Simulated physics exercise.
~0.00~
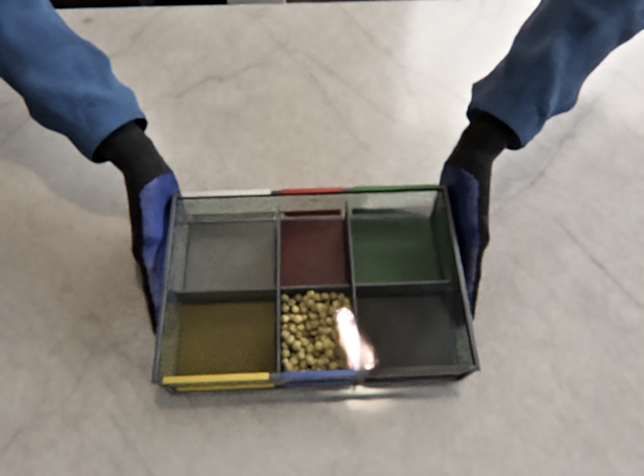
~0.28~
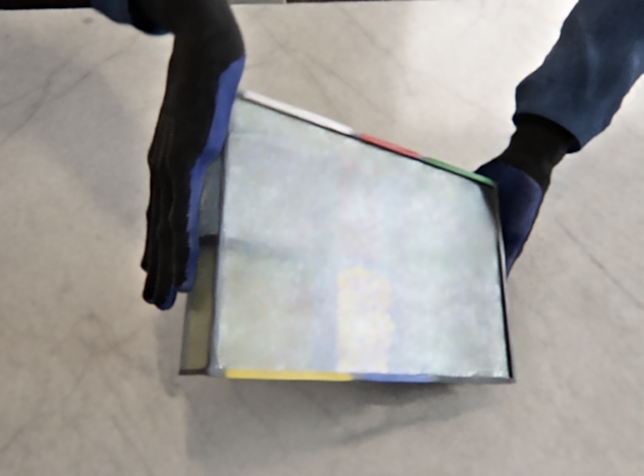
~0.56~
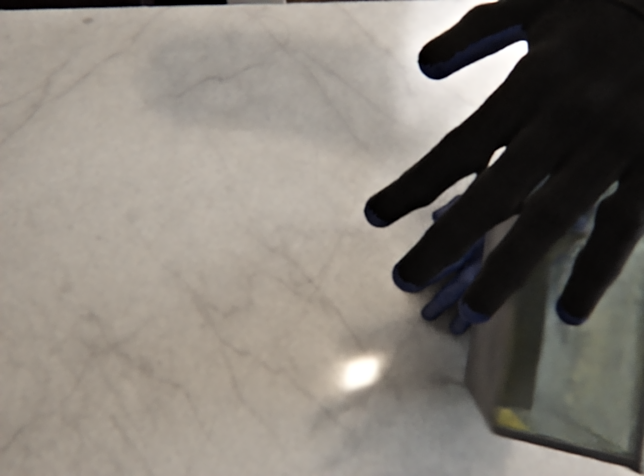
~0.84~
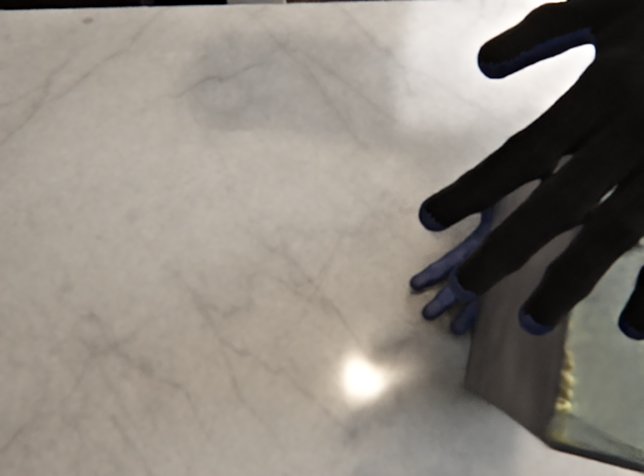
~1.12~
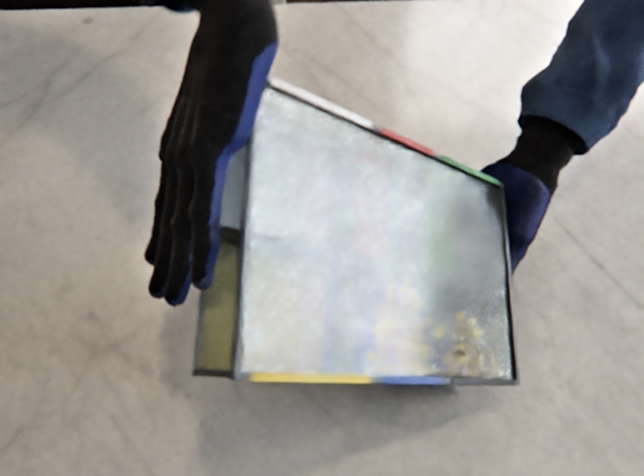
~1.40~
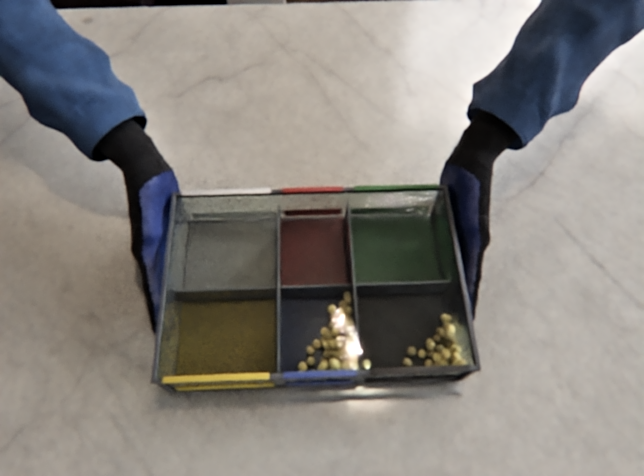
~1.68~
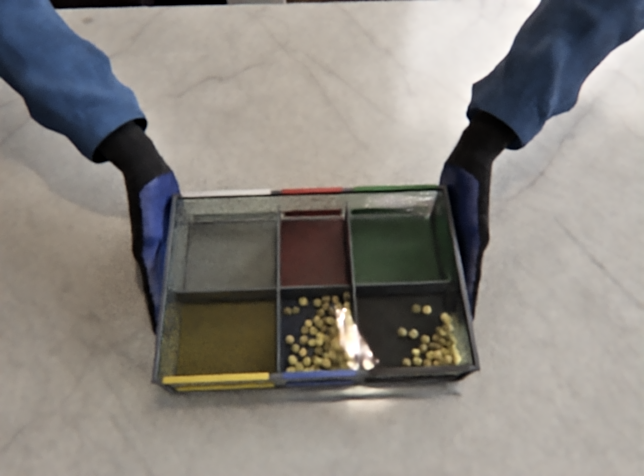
Gloved hands tipping a lidded compartment box up on its right side and back flat, leaving beans split between blue and black sections.
